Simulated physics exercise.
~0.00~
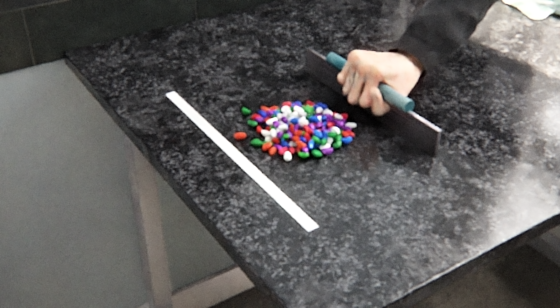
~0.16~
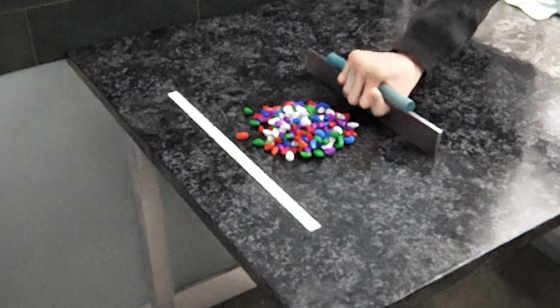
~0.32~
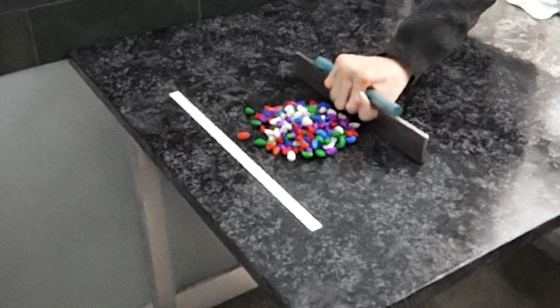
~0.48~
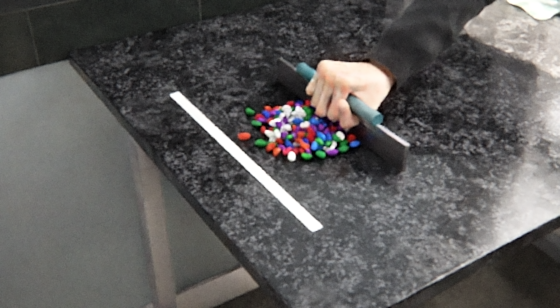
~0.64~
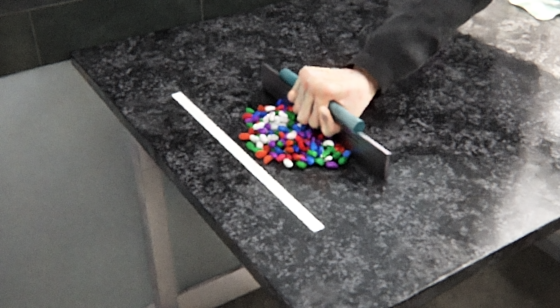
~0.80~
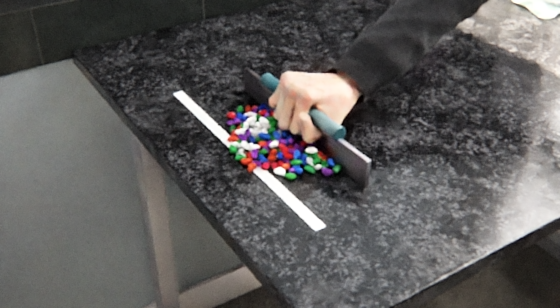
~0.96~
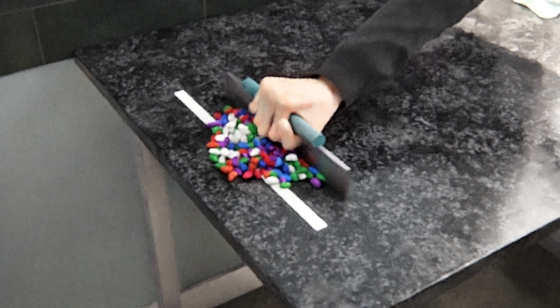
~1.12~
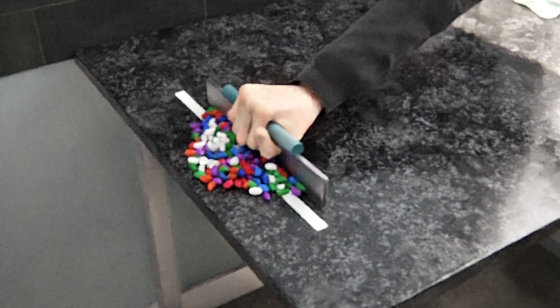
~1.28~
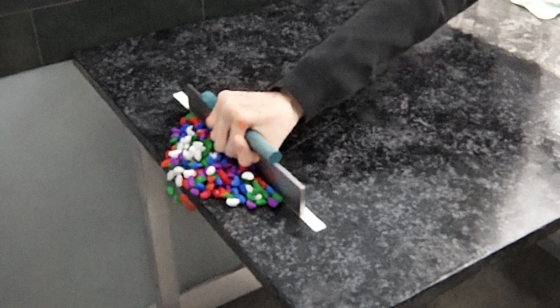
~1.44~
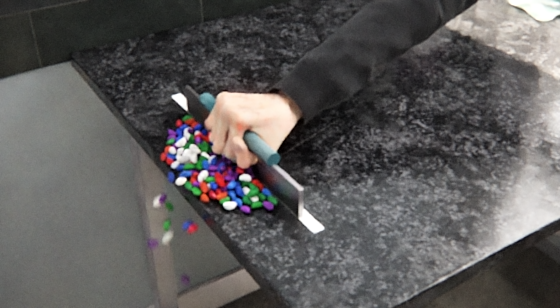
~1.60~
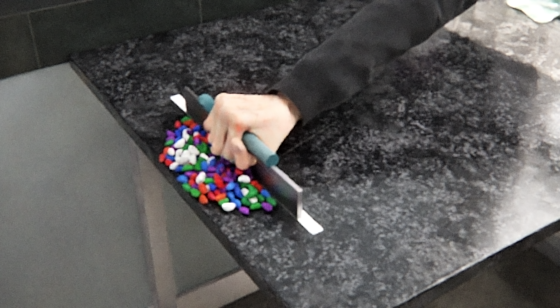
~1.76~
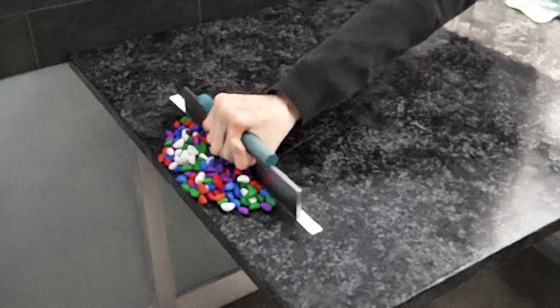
On a dark tabletop, a hand scrapes colourful pieces left over white tape, dropping a few.
